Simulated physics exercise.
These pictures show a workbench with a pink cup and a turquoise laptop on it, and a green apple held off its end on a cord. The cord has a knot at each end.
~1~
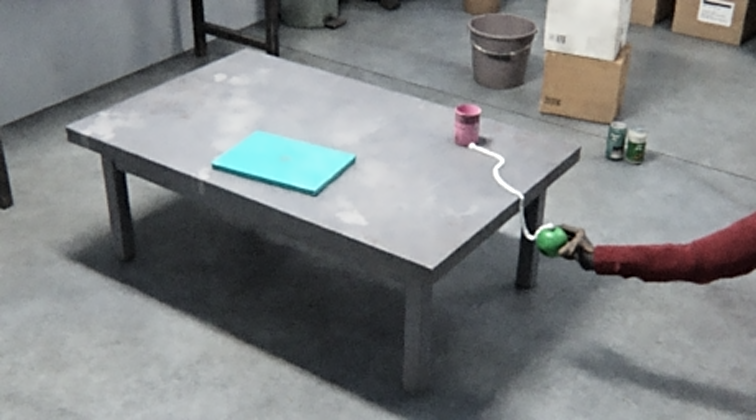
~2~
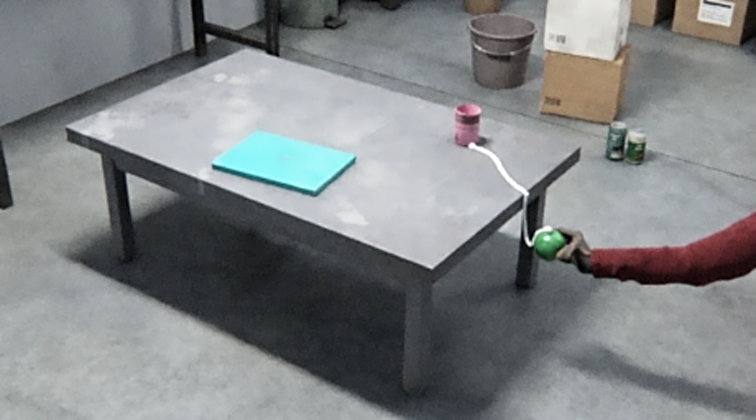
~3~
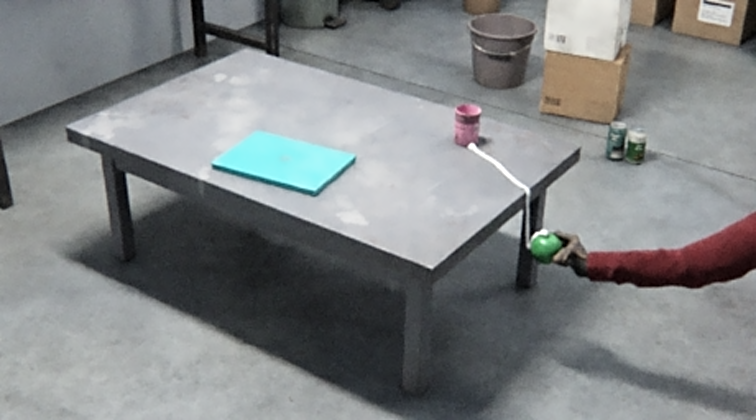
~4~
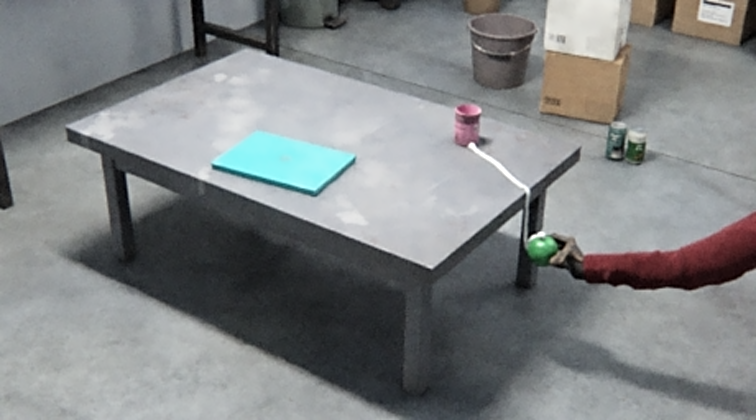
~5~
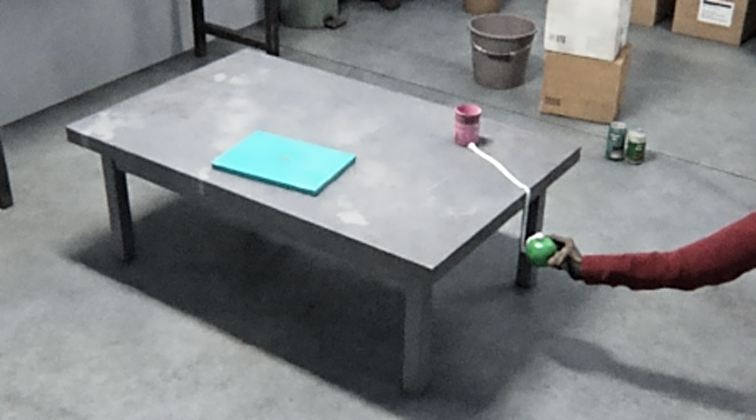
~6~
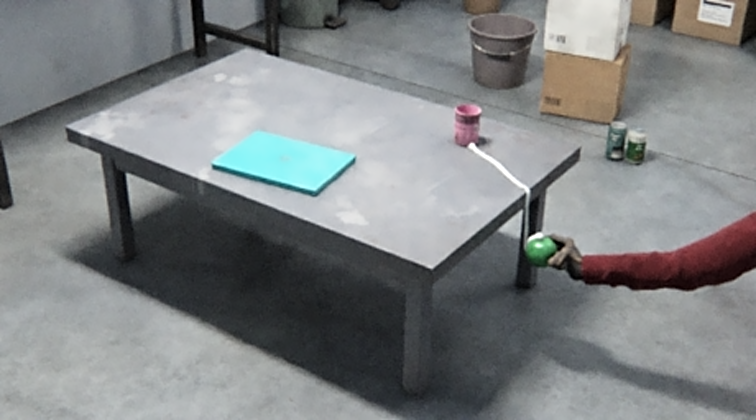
At a grey workbench, a hand draws a green apple slightly left, straightening a white cord.
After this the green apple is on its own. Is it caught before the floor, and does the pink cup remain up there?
The green apple lands on the floor; the pink cup follows it down.
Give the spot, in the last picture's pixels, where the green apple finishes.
Its middle is at (538, 346).
Then, 0.42 s after the last picture, apple on the floor near (529, 336); laptop unmoved; cup tugged along near (563, 202).
Then, 0.78 s after the last picture, apple on the floor near (531, 338); laptop unmoved; cup down on the floor.
At rest, apple on the floor near (538, 346); laptop unmoved; cup down on the floor. The green apple drops all the way and the pink cup is dragged off.
